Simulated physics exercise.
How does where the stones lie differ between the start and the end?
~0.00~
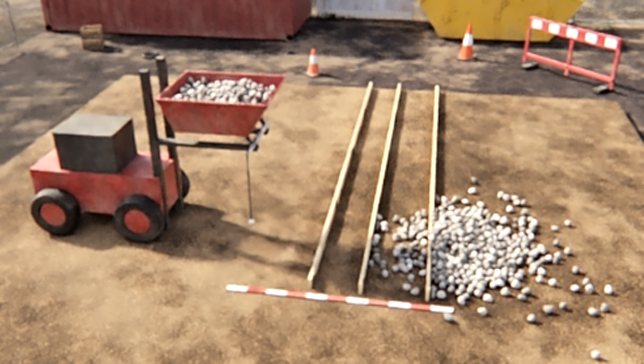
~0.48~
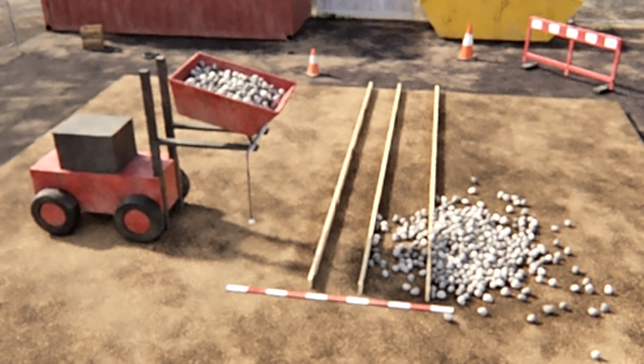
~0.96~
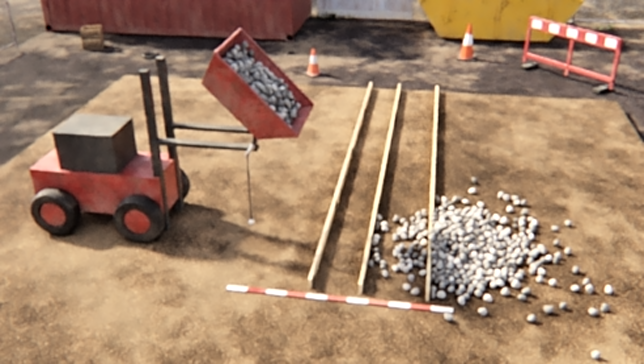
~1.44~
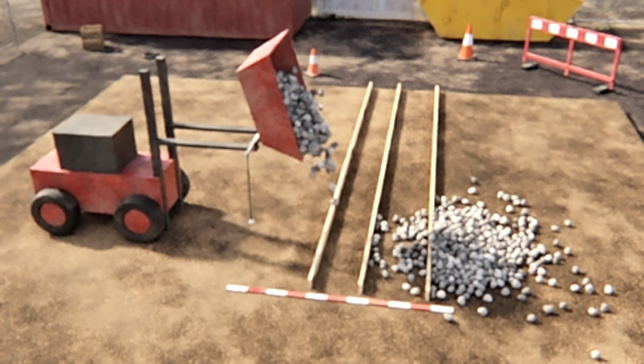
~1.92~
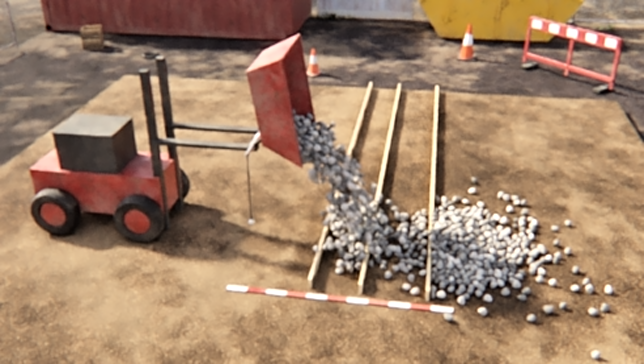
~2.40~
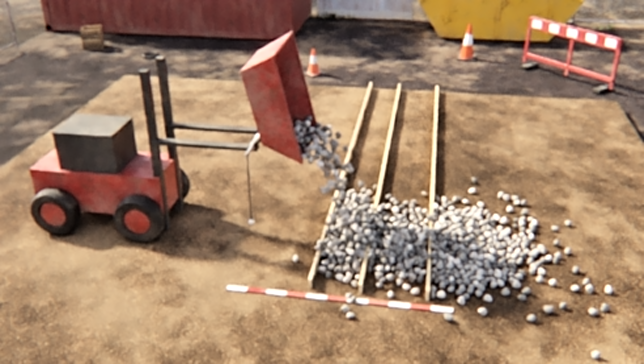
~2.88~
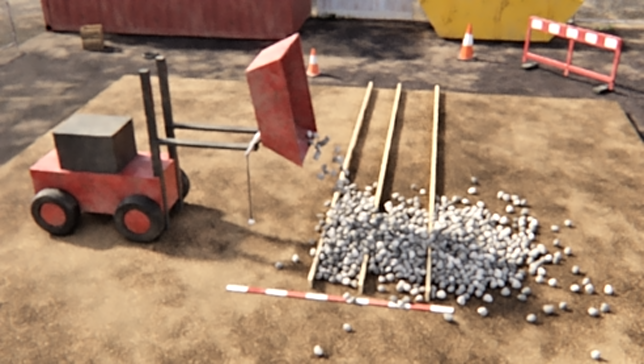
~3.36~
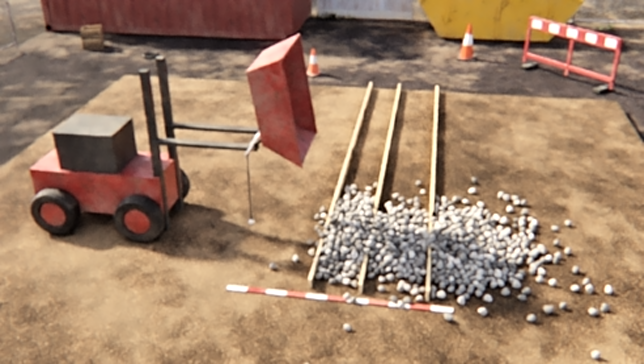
At first some stones sit in the raised red skip on the left and the rest lie on the ground to the right. By the end the skip's load has moved right and down, joining the others in one wide heap across the boards.
